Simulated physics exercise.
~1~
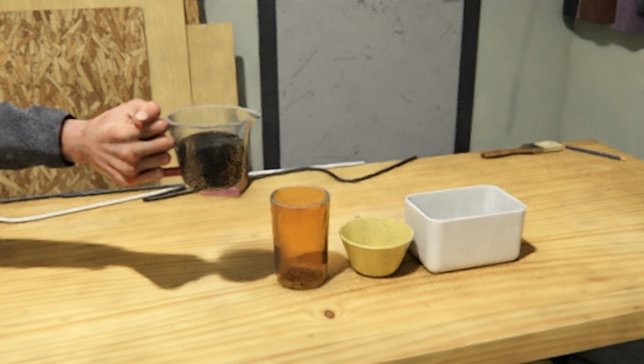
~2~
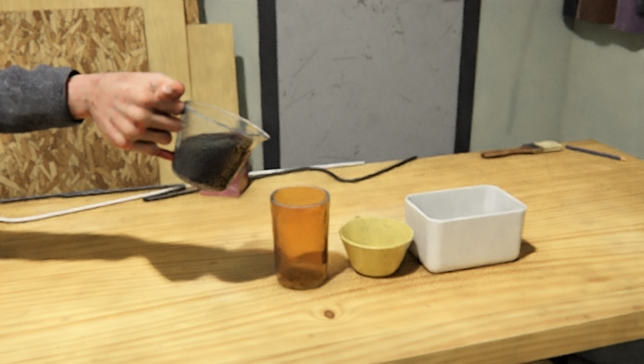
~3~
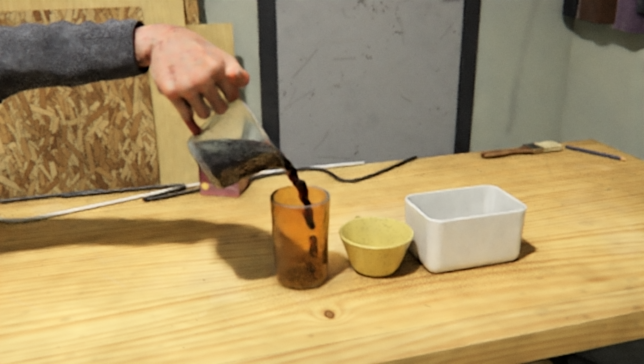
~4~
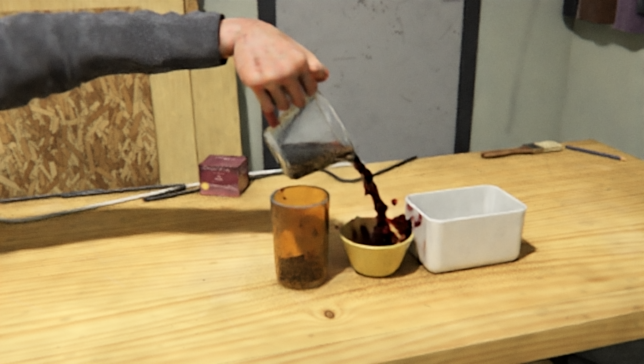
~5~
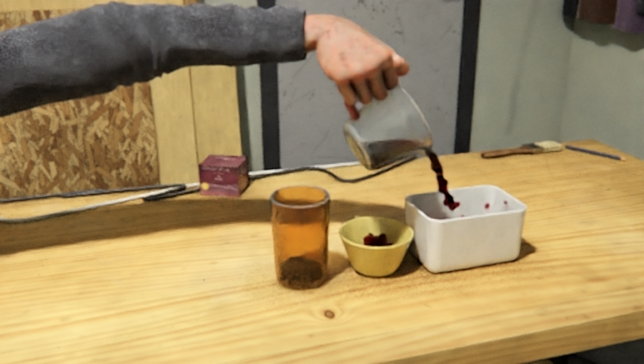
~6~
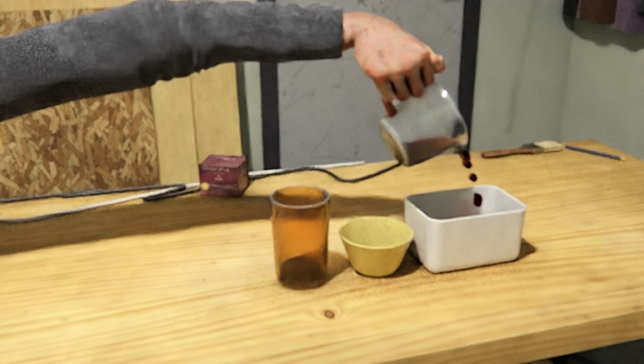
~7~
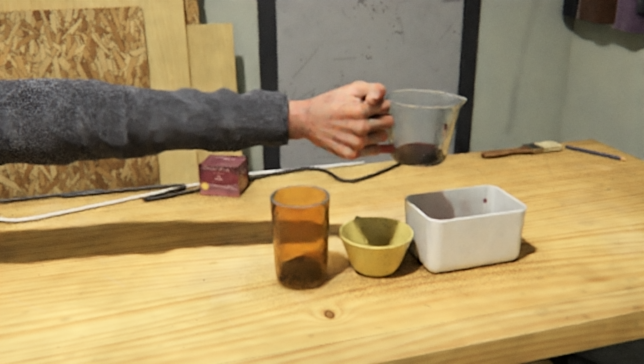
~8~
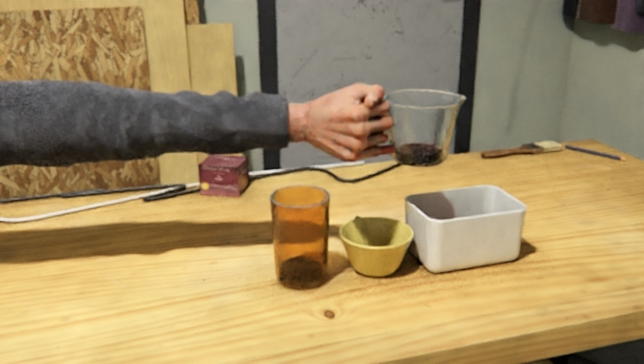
To begin with, a hand at the left holds a clear measuring jug of dark wine above a wooden table, where an amber tumbler, a small yellow cup and a white food box stand in a row. The hand tips the jug to the right, and wine streams into the tumbler. Still pouring, it sweeps rightward over the cup, where some drops splash up, and then over the box as the stream thins to drips. The hand then turns the jug upright. Finally it holds still above the box, with a little wine left in the jug and some dark liquid in the tumbler's bottom.
